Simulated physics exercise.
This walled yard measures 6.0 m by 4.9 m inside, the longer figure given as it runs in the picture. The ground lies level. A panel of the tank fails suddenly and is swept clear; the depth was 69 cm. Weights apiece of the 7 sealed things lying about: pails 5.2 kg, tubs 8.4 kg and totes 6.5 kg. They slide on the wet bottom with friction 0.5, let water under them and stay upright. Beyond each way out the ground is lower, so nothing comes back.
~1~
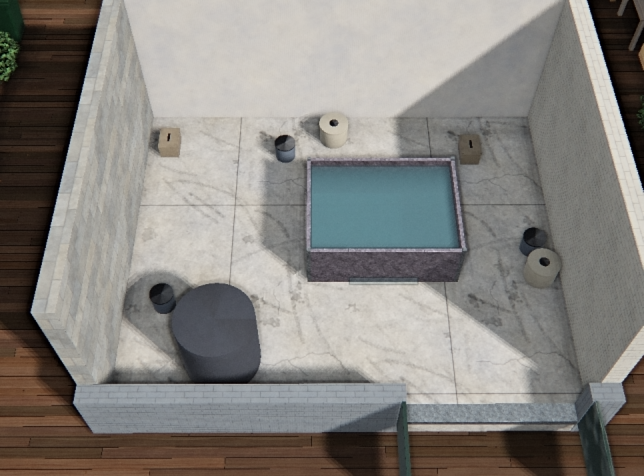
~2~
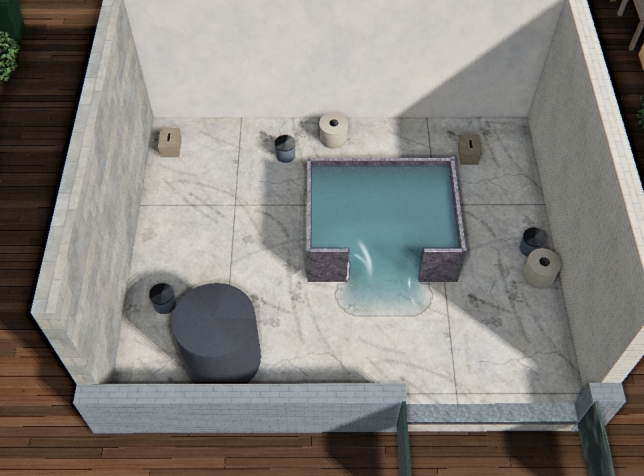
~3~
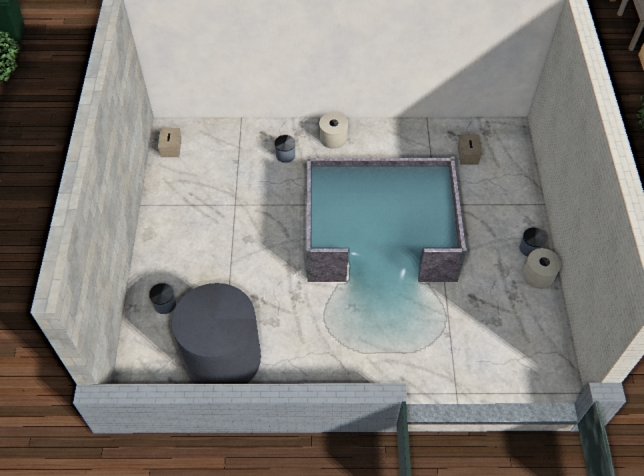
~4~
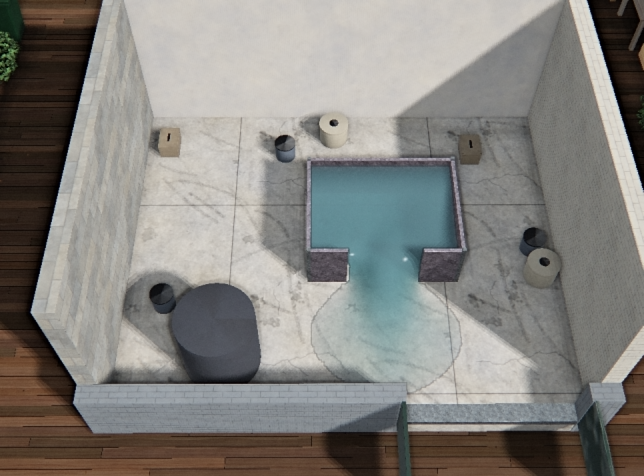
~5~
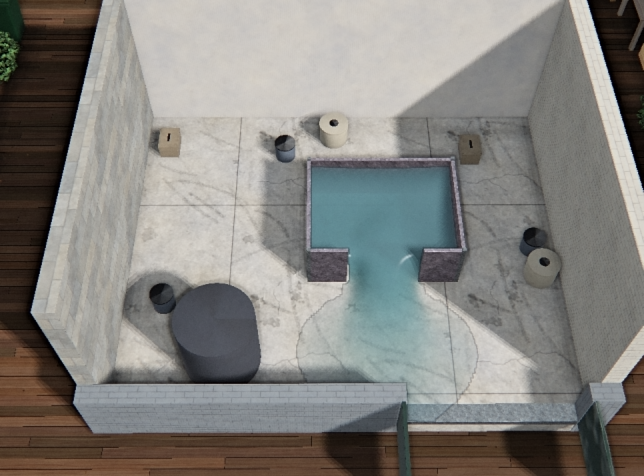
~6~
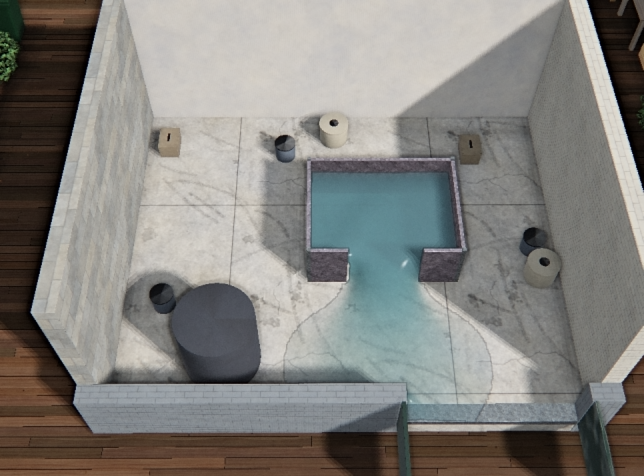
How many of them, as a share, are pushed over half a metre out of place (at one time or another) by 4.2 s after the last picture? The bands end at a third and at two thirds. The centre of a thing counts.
Share: Not even a third.
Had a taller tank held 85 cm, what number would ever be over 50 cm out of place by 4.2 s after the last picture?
Then 1.
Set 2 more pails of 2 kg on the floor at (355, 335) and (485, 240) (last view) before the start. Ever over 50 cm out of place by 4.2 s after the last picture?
In that order: More, less.
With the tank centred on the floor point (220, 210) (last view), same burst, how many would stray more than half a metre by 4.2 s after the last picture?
Then 3.
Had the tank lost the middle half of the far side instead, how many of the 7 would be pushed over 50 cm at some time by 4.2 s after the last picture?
Then 7.
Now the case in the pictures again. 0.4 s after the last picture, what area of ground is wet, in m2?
About 8.0 m2.
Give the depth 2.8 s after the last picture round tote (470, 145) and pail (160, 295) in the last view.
About 0 and 4 cm.
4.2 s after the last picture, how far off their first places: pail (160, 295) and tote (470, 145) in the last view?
In that order: 5 cm, 0 cm.
Then, 0.4 s after the last picture 0 of 7 are over 50 cm from their spots; 0 afloat.
Then, 1.5 s after the last picture 0 of 7 are over 50 cm from their spots; 0 afloat.
Then, 2.8 s after the last picture 0 of 7 are over 50 cm from their spots; 0 afloat.
Then, 4.2 s after the last picture 0 of 7 are over 50 cm from their spots, and 0 have been at some point; 0 afloat.
